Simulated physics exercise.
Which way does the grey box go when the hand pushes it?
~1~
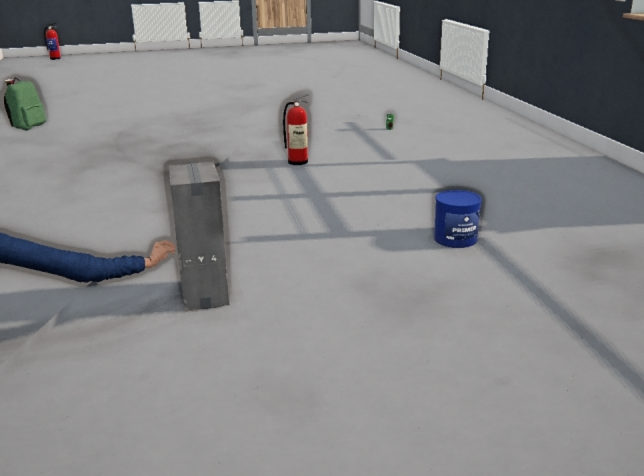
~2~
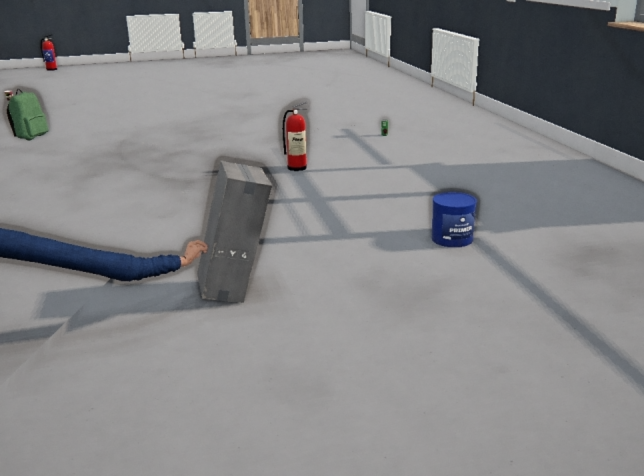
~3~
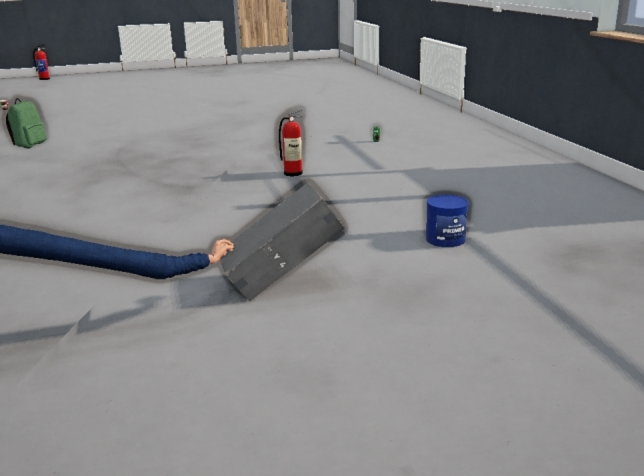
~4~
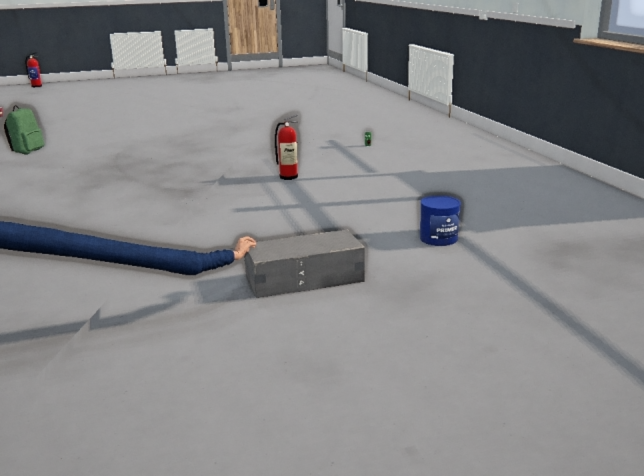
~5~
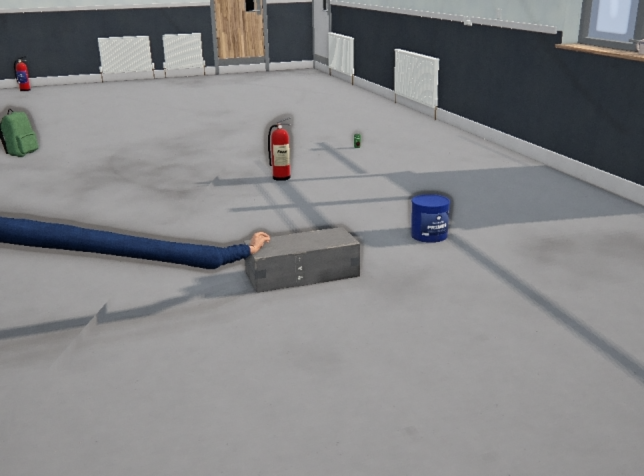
The grey box goes to the right, away from the hand, as it tips over onto the floor.
